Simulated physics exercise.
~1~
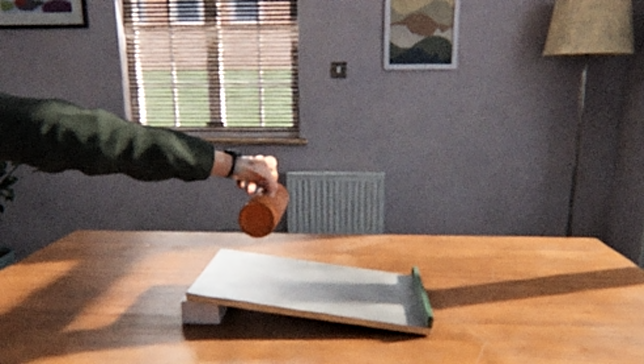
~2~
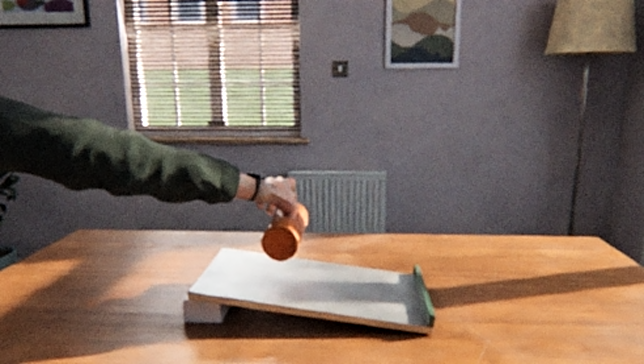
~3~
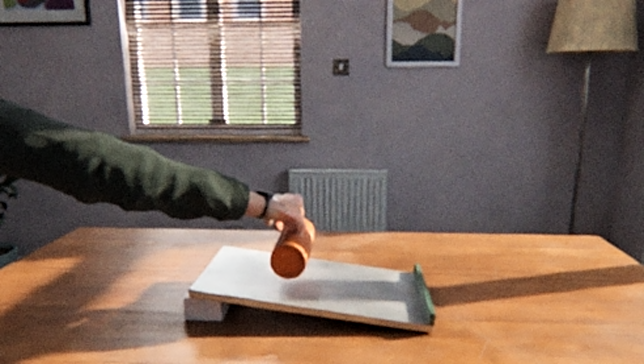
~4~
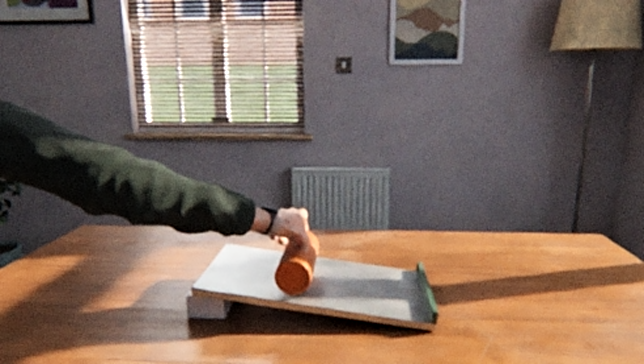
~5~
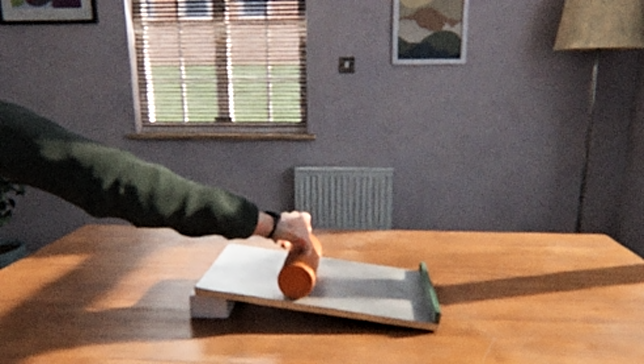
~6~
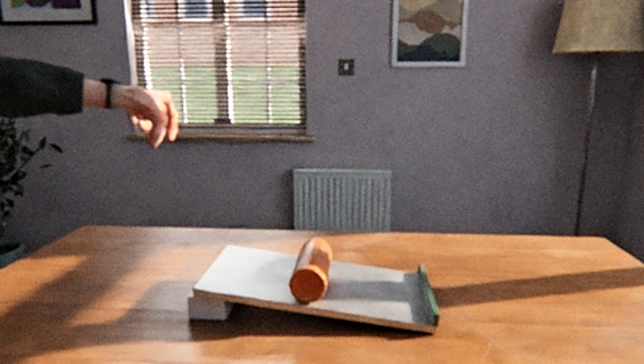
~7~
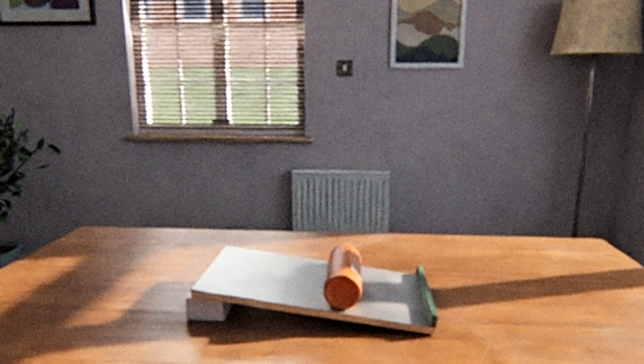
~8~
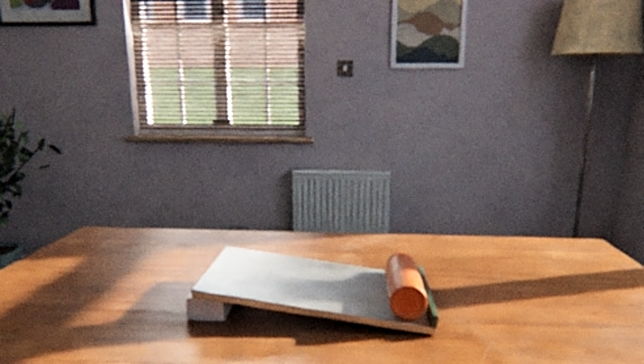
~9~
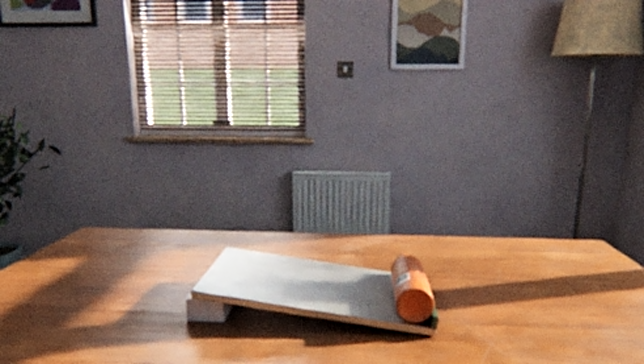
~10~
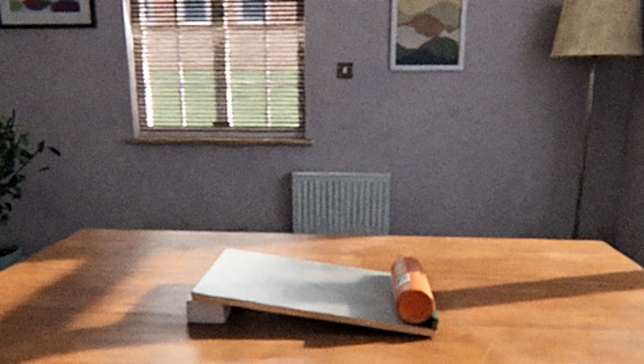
Orange bottle rolling down a propped-up board after a hand lays it on its side and withdraws, stopping at the lower right end.
